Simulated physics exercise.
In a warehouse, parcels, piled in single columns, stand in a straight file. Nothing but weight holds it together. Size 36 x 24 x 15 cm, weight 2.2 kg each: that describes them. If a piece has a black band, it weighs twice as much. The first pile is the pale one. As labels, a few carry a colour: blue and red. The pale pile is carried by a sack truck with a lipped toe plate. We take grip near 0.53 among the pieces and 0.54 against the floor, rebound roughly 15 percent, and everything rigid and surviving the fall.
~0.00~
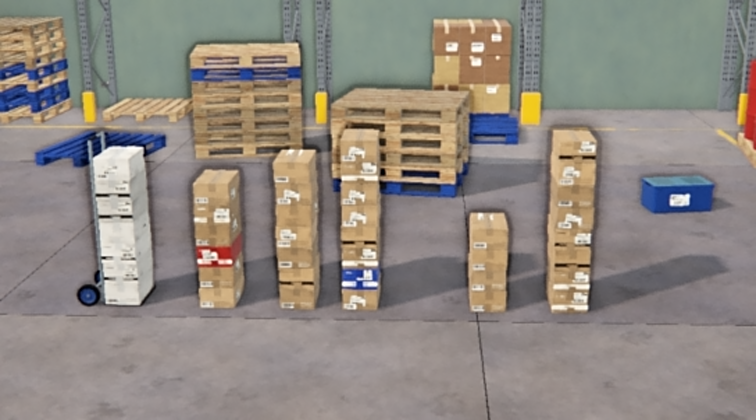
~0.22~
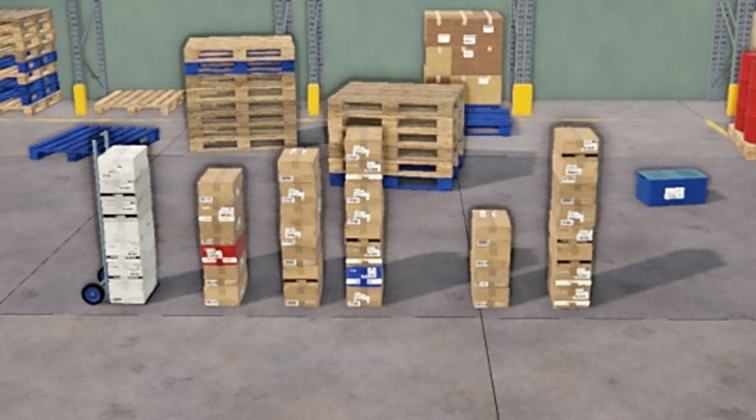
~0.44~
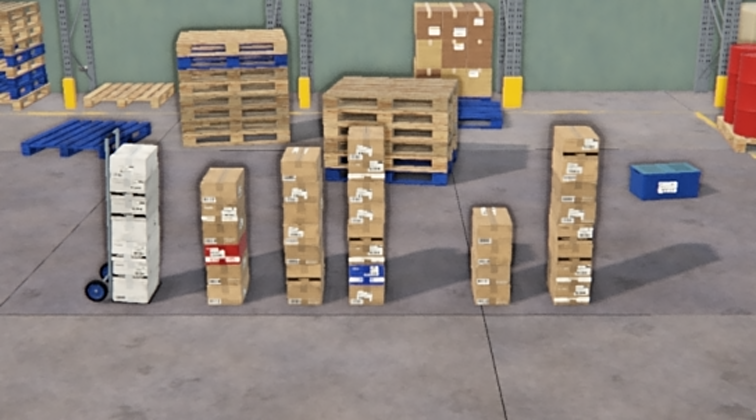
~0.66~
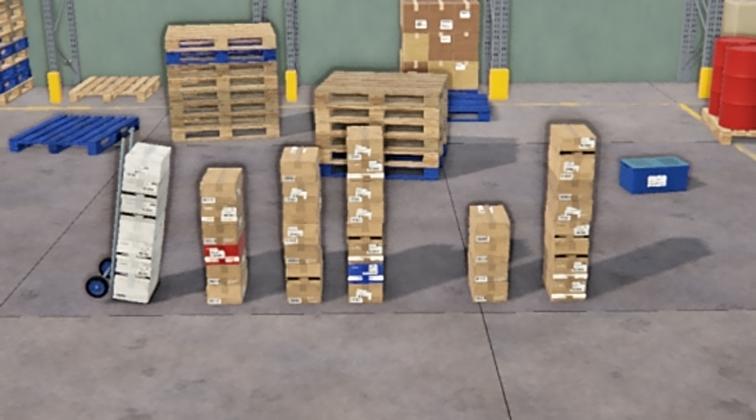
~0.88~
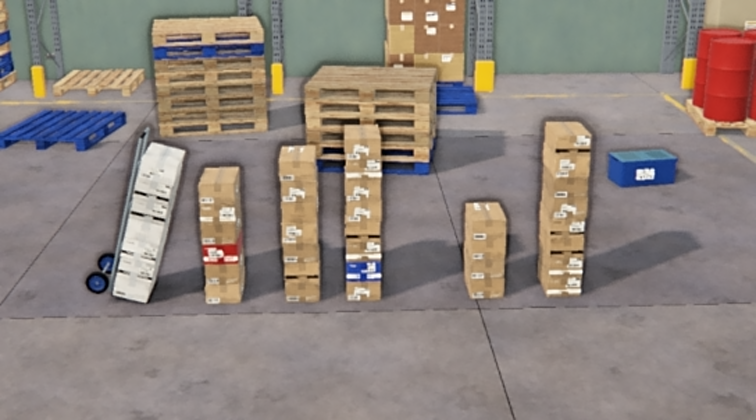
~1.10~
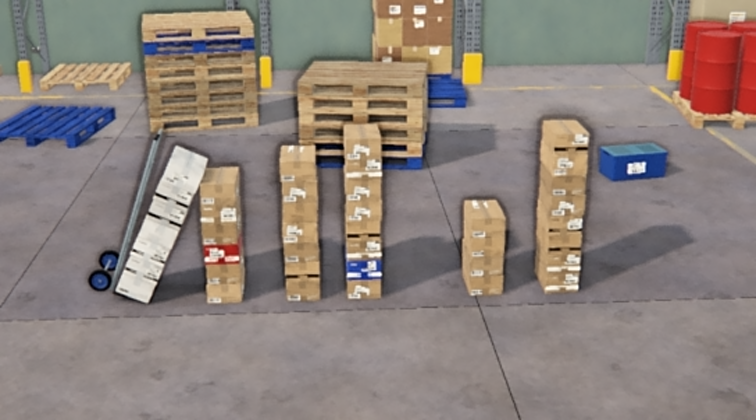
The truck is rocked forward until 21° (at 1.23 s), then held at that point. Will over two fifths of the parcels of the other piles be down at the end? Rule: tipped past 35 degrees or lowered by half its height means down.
Yes.
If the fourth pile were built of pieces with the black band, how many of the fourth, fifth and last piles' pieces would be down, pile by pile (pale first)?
Down at the end: Fourth pile 8, fifth pile 0, last pile 0.
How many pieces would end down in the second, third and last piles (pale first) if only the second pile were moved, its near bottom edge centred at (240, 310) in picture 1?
In that case second 0, third 0, last 0.
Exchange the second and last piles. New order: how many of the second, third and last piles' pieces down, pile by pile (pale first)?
Second 8, third 6, last 6.
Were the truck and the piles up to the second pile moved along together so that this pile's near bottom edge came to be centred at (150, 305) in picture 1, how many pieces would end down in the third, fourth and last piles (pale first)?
Third 0, fourth 0, last 0.
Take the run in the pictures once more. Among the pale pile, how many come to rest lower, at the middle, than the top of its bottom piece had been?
The number you get is 3.
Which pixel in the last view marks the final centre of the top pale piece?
Resting point in the last picture: Around (285, 237).
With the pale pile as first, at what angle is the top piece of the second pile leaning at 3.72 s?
That piece is at some 30°.
After 2.36 s, 7 of the pale pile down; 6 of the 33 other parcels down; red parcel 44° from how it stood, 6 cm lower; blue parcel 6° from how it stood.
After 3.72 s, 7 of the pale pile down; 20 of the 33 other parcels down; blue parcel 63° from how it stood, 8 cm lower; red parcel 43° from how it stood, 13 cm lower.
In the end (5.7 s), 7 of the pale pile down; 31 of the 33 other parcels down; blue parcel 63° from how it stood, 8 cm lower; red parcel 43° from how it stood, 13 cm lower. That is 94 per cent. From the last view, middles, blue parcel near (405, 270), red parcel near (281, 260).
